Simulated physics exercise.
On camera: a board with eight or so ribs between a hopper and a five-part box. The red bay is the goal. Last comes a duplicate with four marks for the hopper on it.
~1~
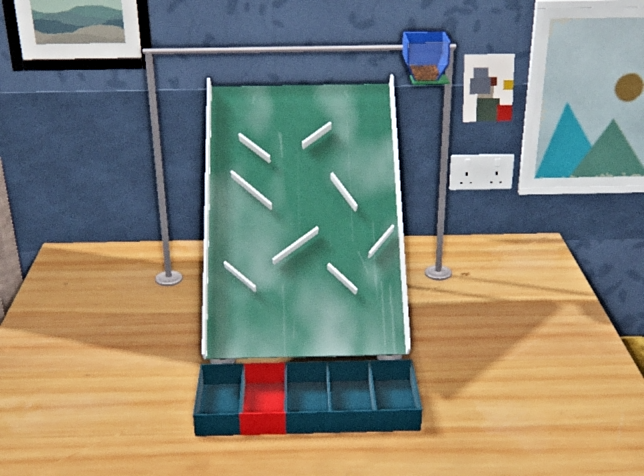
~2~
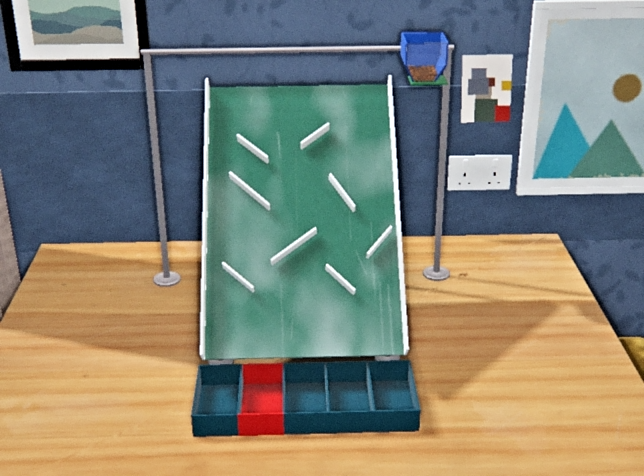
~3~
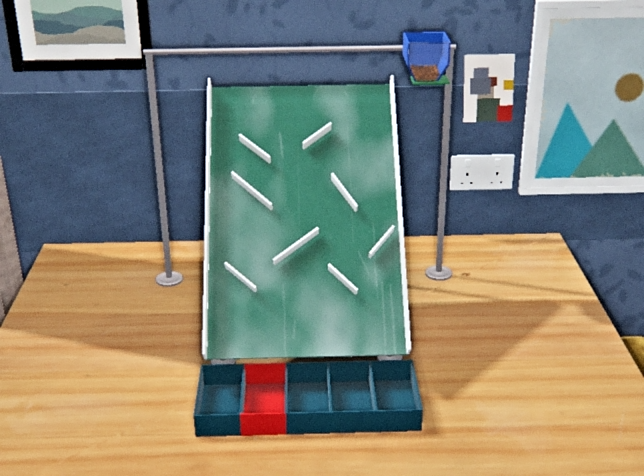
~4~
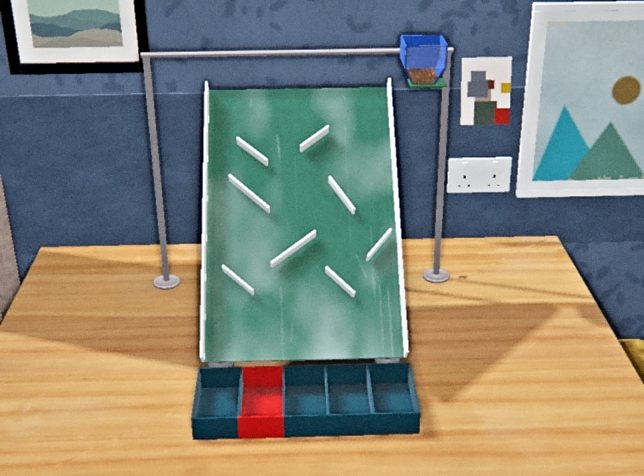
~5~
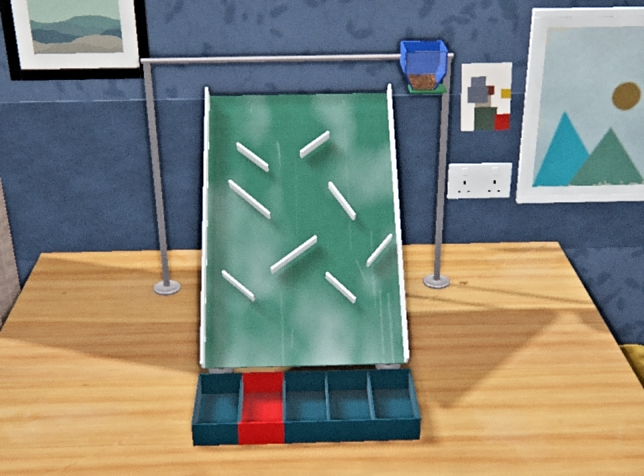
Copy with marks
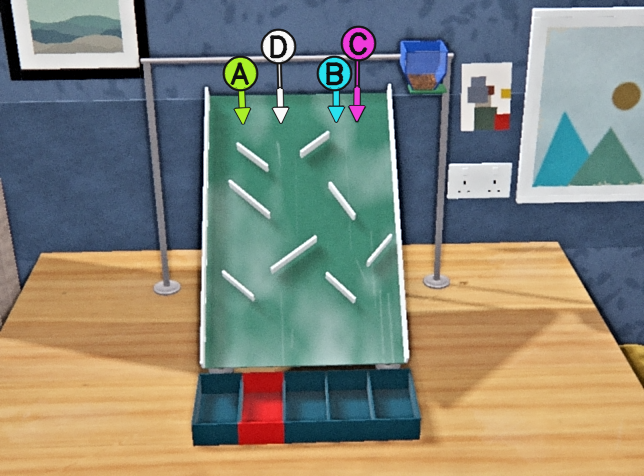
Green board with slanted white ribs standing above a five-part box with one red bay, a blue hopper staying still upper right.
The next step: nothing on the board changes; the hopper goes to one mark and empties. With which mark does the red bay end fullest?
D.
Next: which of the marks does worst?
C it is.
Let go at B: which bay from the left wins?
It is the fifth one.
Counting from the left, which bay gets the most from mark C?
The fifth.
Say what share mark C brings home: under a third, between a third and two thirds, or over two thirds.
Under a third.
On the marked copy, mark A meets the board at (242, 117); mark B meets the board at (336, 116); mark C meets the board at (356, 115); mark D meets the board at (280, 117).
With A, roughly a third in the red bay, roughly half in other bays, about a tenth outside the box.
With B, about a tenth in the red bay, the larger part in other bays.
With C, not one piece in the red bay, almost all in other bays, just a few outside the box.
With D, roughly half in the red bay, roughly half in other bays, just a few outside the box.
